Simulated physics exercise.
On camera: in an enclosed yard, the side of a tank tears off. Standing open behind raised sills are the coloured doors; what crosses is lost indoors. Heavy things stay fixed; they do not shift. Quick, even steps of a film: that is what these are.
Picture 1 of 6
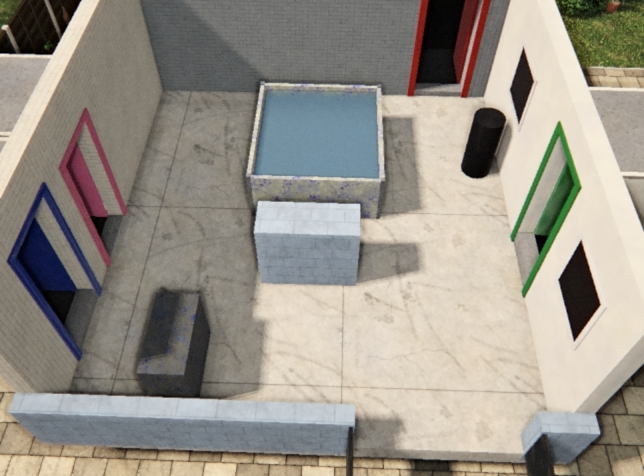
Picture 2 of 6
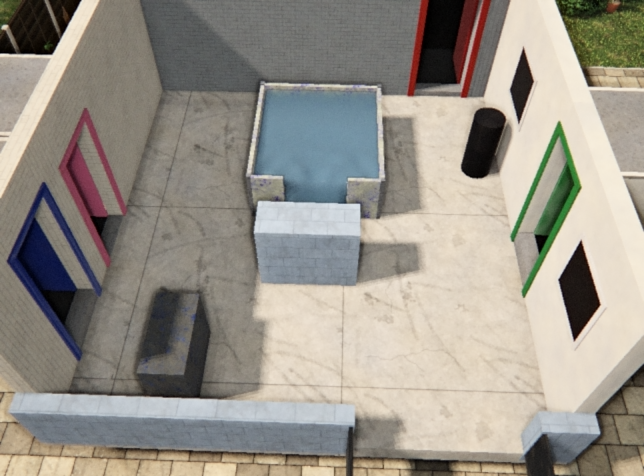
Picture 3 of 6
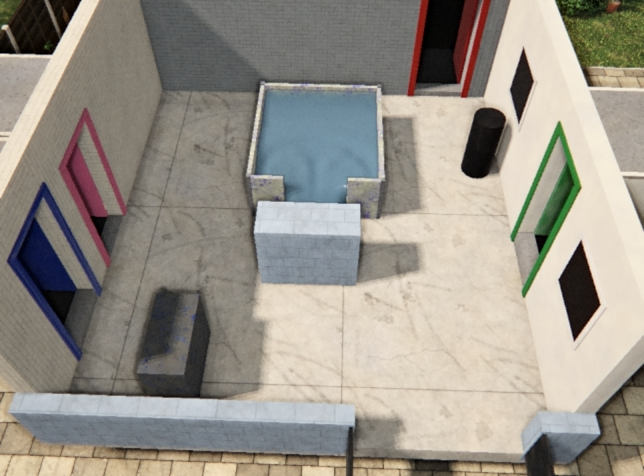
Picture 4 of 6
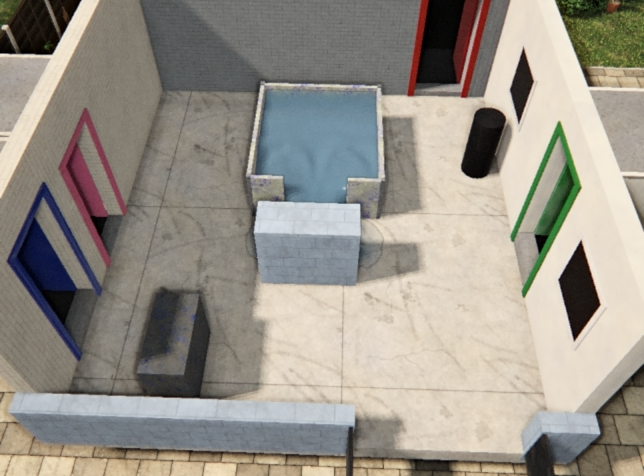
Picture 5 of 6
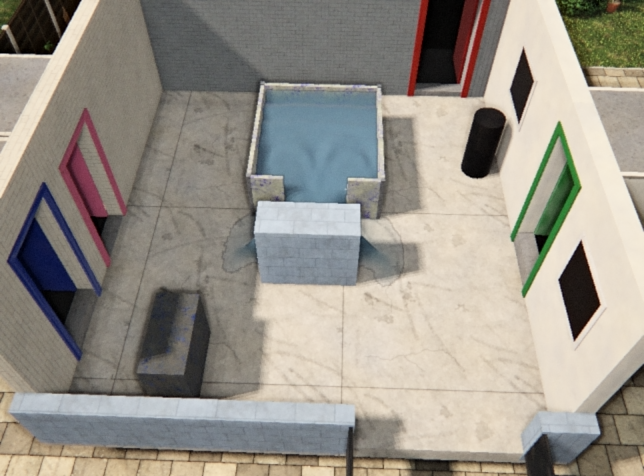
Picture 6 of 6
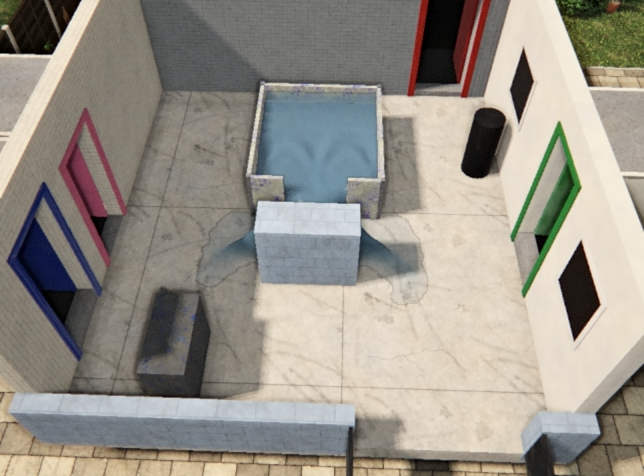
In this clip, an open tank of water in a walled yard loses part of its near side, its surface ripples, and water emerges around both sides of the pale block in front, spreading a short way across the floor.
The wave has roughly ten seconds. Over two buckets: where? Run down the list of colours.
Outcome: Red door: Limit not exceeded. Green door: Limit not exceeded. Blue door: Limit not exceeded. Pink door: Limit exceeded.
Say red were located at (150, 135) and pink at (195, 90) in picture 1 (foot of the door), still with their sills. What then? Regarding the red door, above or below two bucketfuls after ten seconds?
The red door stays short.
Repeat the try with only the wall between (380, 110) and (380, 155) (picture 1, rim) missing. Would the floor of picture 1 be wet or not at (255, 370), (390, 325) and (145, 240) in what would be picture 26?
Taking the points in order: Unwetted, swamped and unwetted.
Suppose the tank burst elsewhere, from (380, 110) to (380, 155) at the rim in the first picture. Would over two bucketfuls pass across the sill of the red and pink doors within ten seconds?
Note - red door: Past the mark, pink door: Short of the mark.
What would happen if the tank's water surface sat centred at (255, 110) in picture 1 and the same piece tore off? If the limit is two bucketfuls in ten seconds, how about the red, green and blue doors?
I reckon red misses the mark, green misses the mark, and blue breaks the limit.
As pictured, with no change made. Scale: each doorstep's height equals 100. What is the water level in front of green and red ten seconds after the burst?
Depth ratios, approx.: 30 and 50 percent.
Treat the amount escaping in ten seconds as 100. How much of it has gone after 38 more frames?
Share gone by then: About 60 %.
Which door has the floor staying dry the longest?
I'd go with the one in red.
A moment on, water covers 35 % of the floor; the red door not reached, the green door wet at the sill, nothing in, the blue door not reached, the pink door wet at the sill, nothing in.
Next, water covers 50 % of the floor; the red door not reached, the green door wet at the sill, nothing in, the blue door wet at the sill, nothing in, the pink door over two buckets in.
Then, water covers 60 % of the floor; the red door wet at the sill, nothing in, the green door wet at the sill, nothing in, the blue door wet at the sill, nothing in, the pink door far over two buckets in.
Later, water covers 85 % of the floor; the red door wet at the sill, nothing in, the green door wet at the sill, nothing in, the blue door wet at the sill, nothing in, the pink door far over two buckets in.
In the end, water covers 100 % of the floor; the red door wet at the sill, nothing in, the green door wet at the sill, nothing in, the blue door wet at the sill, nothing in, the pink door far over two buckets in.
